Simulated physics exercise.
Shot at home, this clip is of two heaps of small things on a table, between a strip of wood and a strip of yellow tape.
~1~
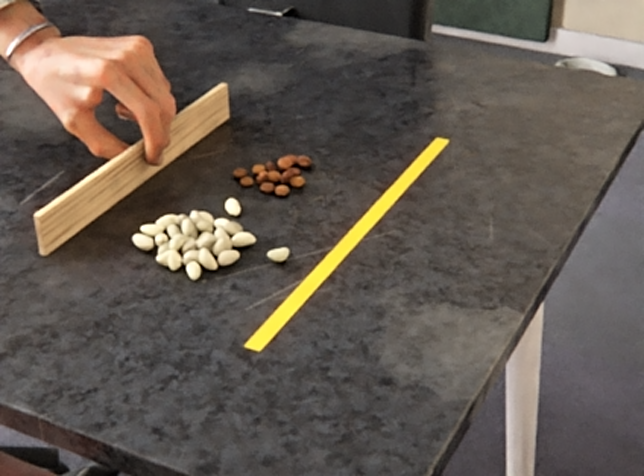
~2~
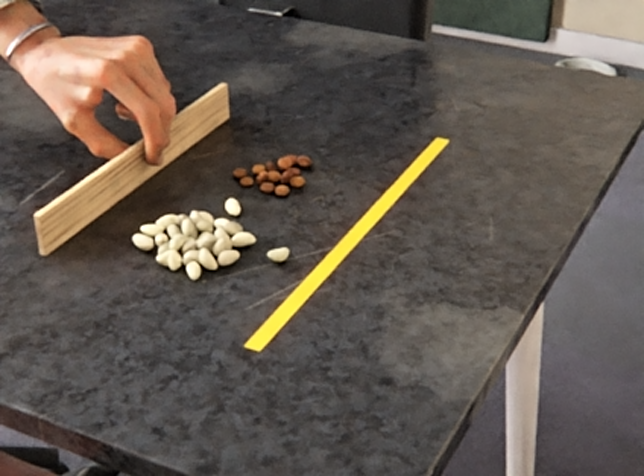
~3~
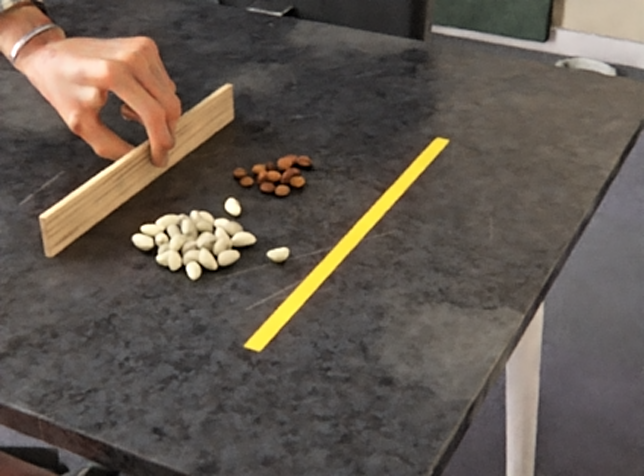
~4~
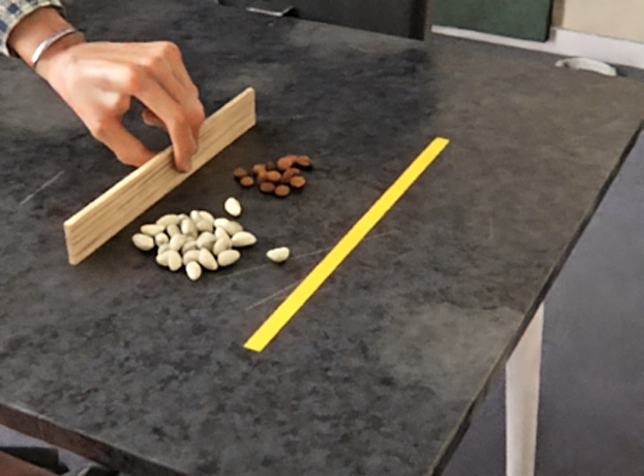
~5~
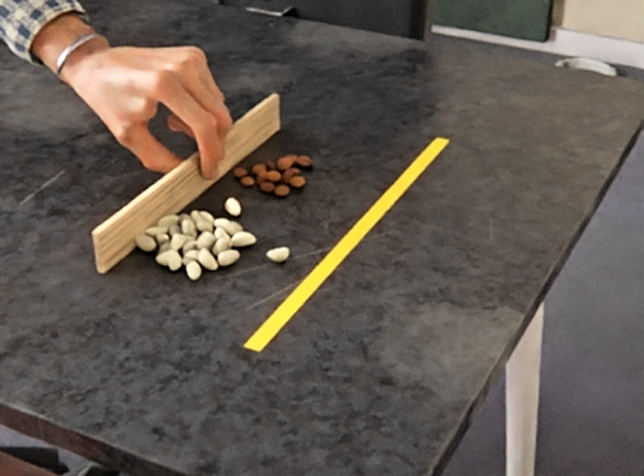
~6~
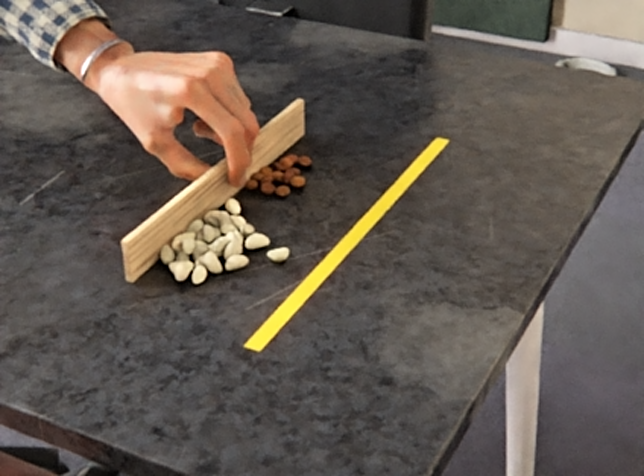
A hand slid a strip of wood rightward across a dark table toward two small heaps, pushing most of the white beans along and just beginning to shift the brown bits behind them.
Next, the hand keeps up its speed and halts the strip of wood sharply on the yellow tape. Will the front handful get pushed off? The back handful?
Front handful does not fall, and as for the other one, back handful does not fall.
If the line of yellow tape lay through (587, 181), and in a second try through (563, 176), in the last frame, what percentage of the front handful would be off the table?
100 % and 50 %.
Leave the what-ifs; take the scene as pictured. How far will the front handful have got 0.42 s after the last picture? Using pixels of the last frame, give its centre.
It should be centred around (279, 263).
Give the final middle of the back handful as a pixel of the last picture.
Looks to me like it ends up close to (399, 205).
Then, 0.42 s later than the last frame, strip of wood still moving, near (296, 180); front handful all on the table, its front near (324, 263); back handful all on the table, its front near (364, 195).
Then, 0.85 s later than the last frame, strip of wood stopped at the yellow tape; front handful all on the table, its front near (388, 302); back handful all on the table, its front near (434, 212).
Then, 1.13 s later than the last frame, strip of wood stopped at the yellow tape; front handful all on the table, its front near (390, 303); back handful all on the table, its front near (434, 212).
When it is over, strip of wood stopped at the yellow tape; front handful all on the table, its front near (390, 303); back handful all on the table, its front near (434, 212).
